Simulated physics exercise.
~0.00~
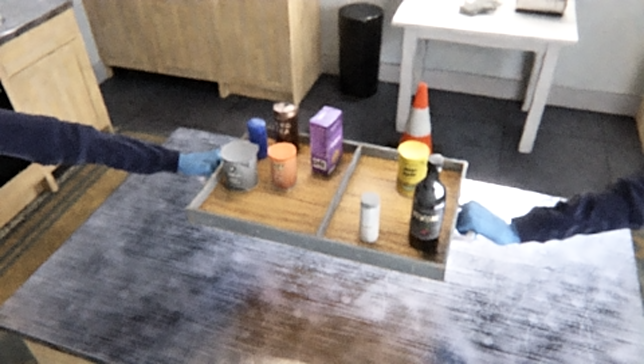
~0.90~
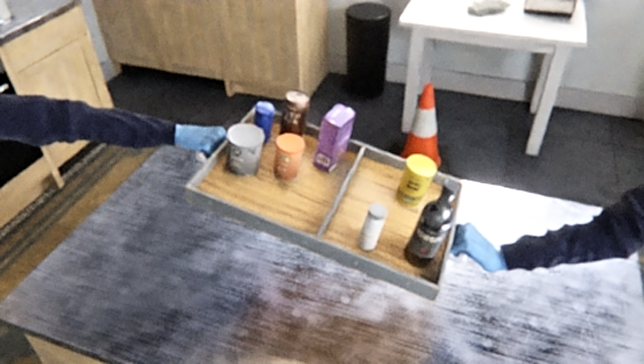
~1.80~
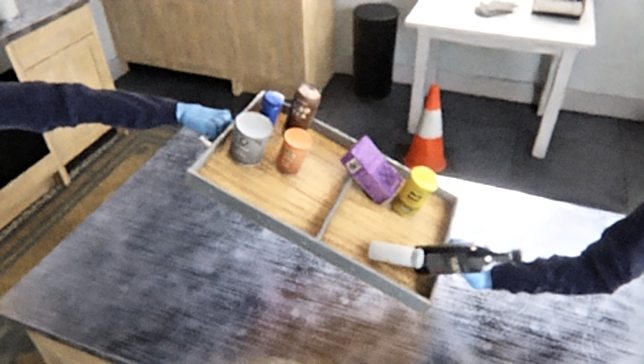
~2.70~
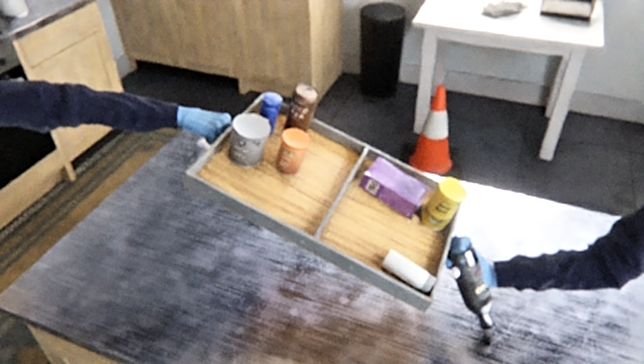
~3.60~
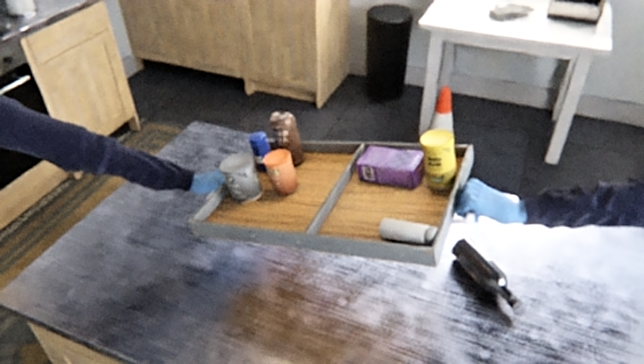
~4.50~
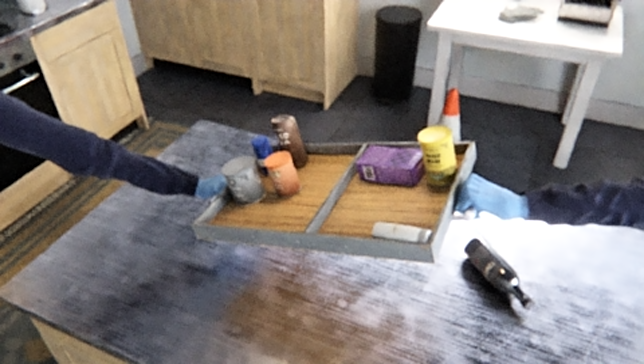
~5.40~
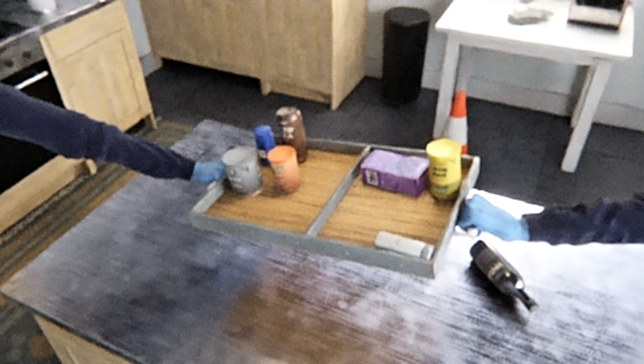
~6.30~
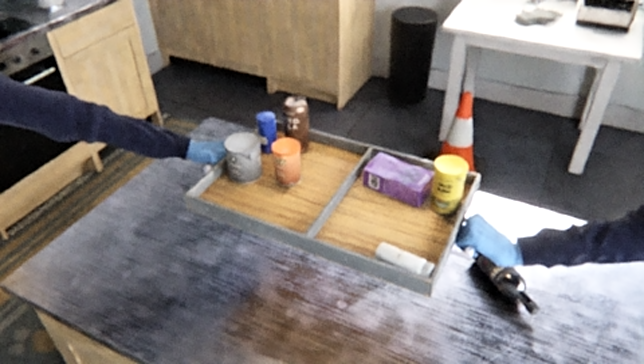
A divided wooden tray with a grey rim is held by two blue-gloved hands above a dark, streaked table, seen from above in a room with cupboards, a white table and an orange cone. Grey and orange tins, a blue shaker and a brown can stand at left, a purple packet near the middle, and a yellow tin, white shaker and black bottle at right. The right edge dips, toppling the packet, shaker and bottle, and the bottle slides off onto the table. The yellow tin shifts right but stays standing. The tray then tips left and levels, with packet and white shaker still lying on it.
